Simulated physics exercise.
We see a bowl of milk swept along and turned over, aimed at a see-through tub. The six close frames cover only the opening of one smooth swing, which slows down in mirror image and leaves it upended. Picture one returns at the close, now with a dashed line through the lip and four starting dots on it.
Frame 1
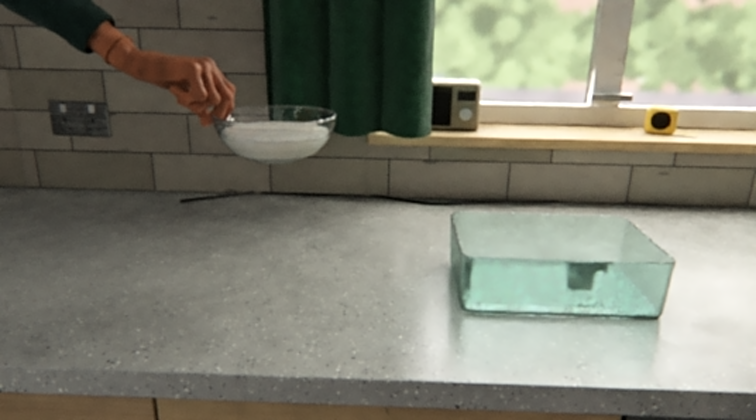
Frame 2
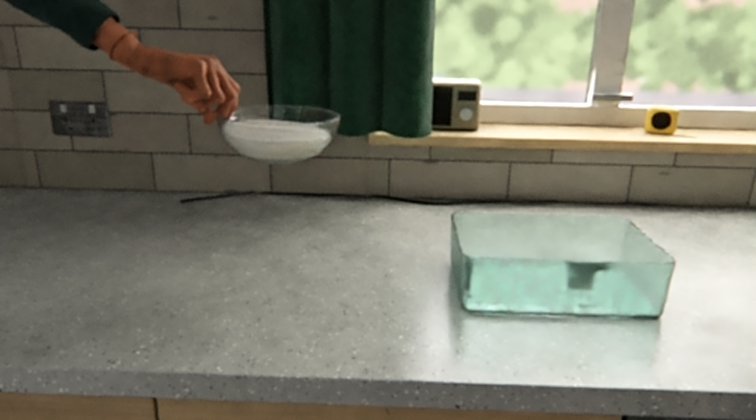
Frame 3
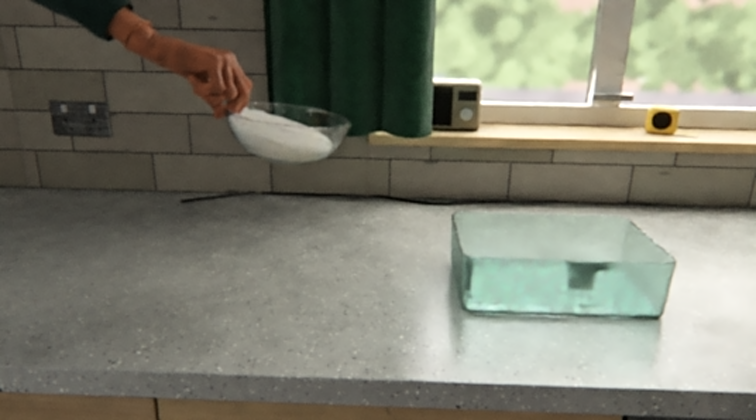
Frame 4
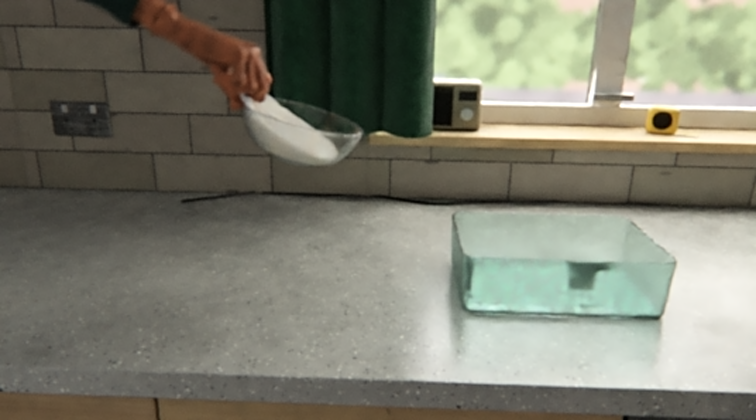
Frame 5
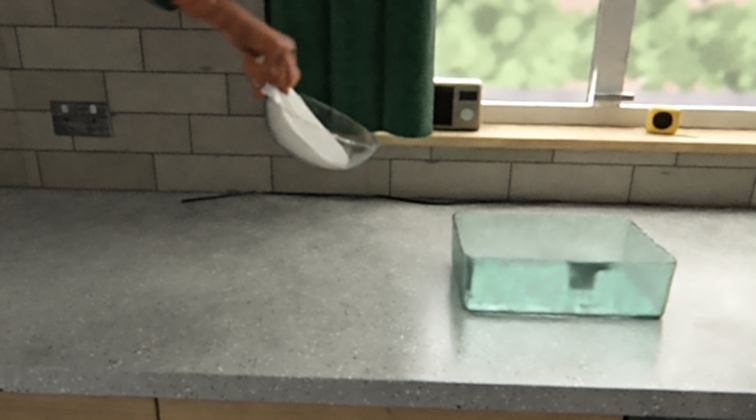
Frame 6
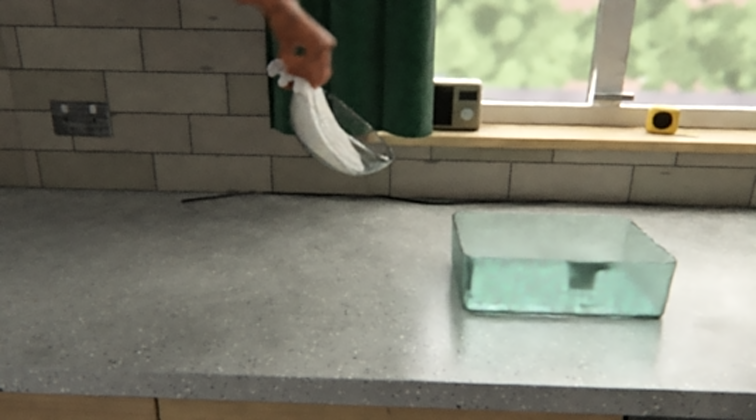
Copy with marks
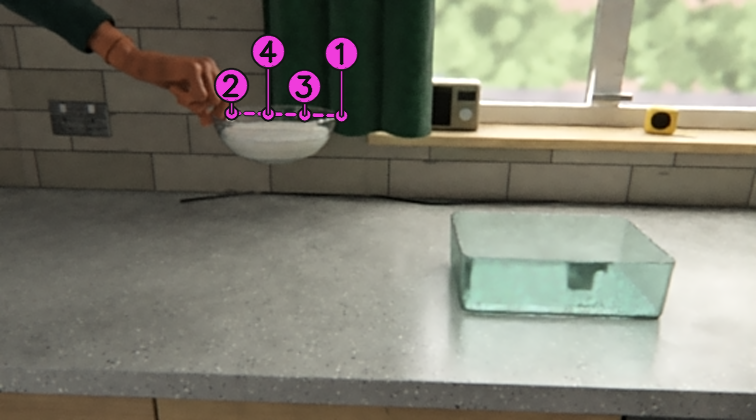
A hand moves a clear bowl of milk rightward, tilting it steeply above the counter.
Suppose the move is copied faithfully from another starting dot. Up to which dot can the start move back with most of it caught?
Choose 3.
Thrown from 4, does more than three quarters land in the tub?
No.
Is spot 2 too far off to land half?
Yes, that goes wrong.
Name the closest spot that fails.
That would be 4.
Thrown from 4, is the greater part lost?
Yes, it does.
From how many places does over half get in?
Two.
On the marked copy, 1 at (341, 115); 2 at (231, 113); 3 at (304, 114); 4 at (268, 113).
If 1 is chosen, about 73 % lands in the tub, 9 % falls short and 18 % goes beside or beyond.
If 2 is chosen, about 10 % lands in the tub, 84 % falls short and 6 % goes beside or beyond.
If 3 is chosen, about 66 % lands in the tub, 21 % falls short and 13 % goes beside or beyond.
If 4 is chosen, about 27 % lands in the tub, 67 % falls short and 6 % goes beside or beyond.
